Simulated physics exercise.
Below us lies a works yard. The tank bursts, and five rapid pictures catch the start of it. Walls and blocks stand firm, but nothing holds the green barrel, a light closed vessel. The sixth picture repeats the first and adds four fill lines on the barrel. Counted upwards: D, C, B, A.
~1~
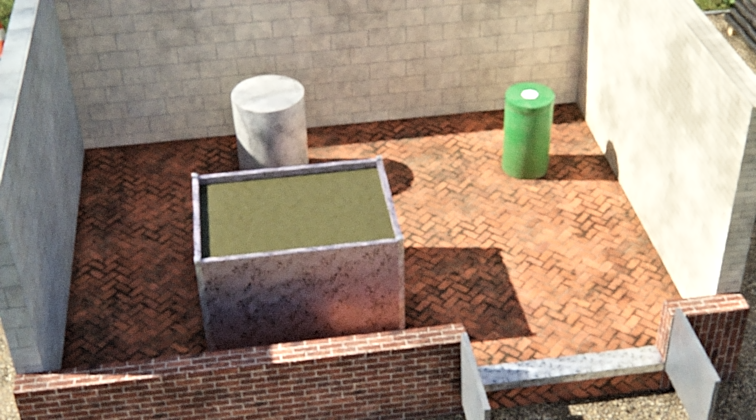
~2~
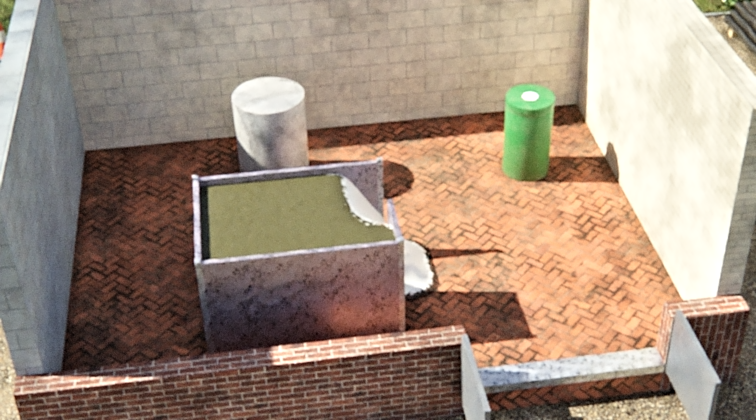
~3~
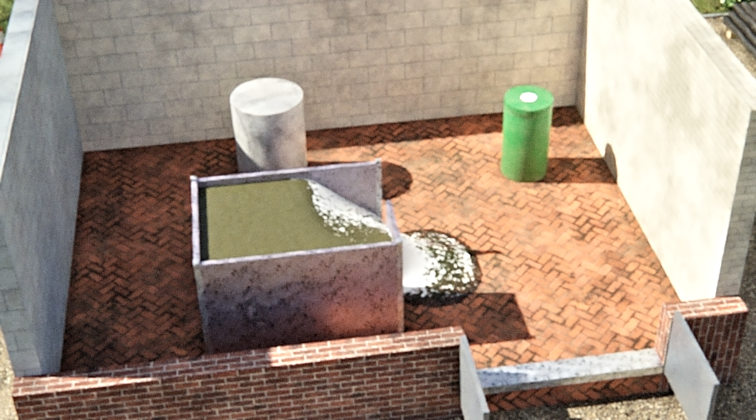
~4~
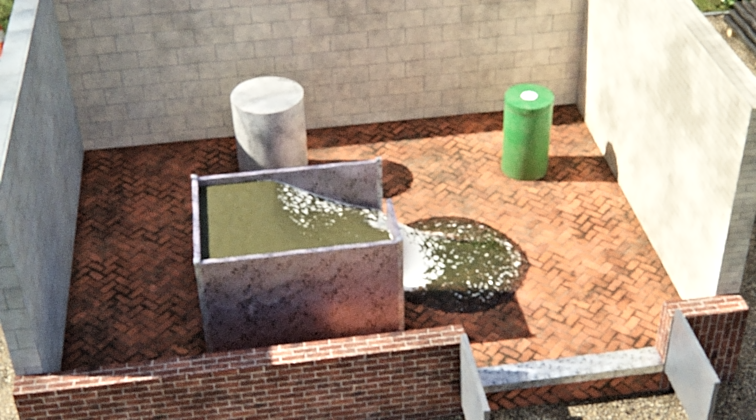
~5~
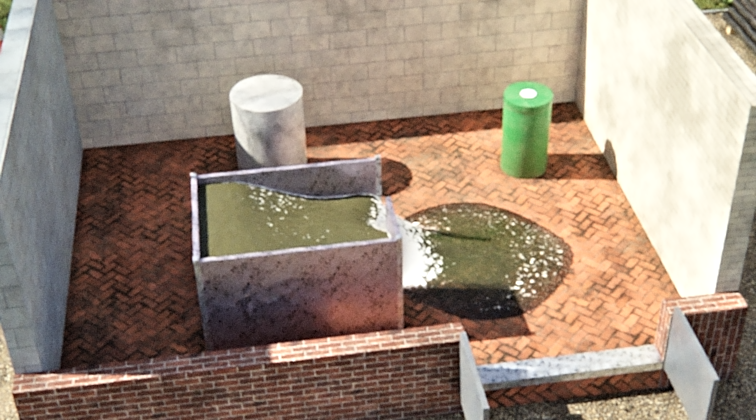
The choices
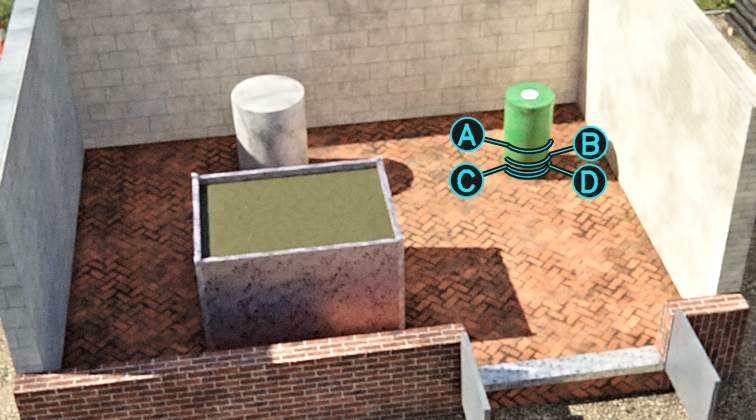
At first, a tank full of murky green water stands in a walled brick yard, near a pale cylinder and a green barrel. Water then bursts from the tank's right side, foaming onto the bricks, and spreads into a widening pool while the surface inside ripples and sinks slightly.
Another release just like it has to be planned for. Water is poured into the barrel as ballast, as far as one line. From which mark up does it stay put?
It is A.
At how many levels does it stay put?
One of the four.
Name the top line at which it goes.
That is line B.
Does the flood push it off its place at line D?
Yes.
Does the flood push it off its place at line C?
Yes, that goes wrong.
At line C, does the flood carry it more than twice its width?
Yes, it does.
In cyan, A at (533, 151); B at (532, 165); C at (531, 172); D at (531, 176); from the bottom up D, C, B, A.
Choosing A, it does not move.
Choosing B, it is pushed about its own width away.
Choosing C, it is pushed about 4 times its own width away.
Choosing D, it is pushed about 6 times its own width away.
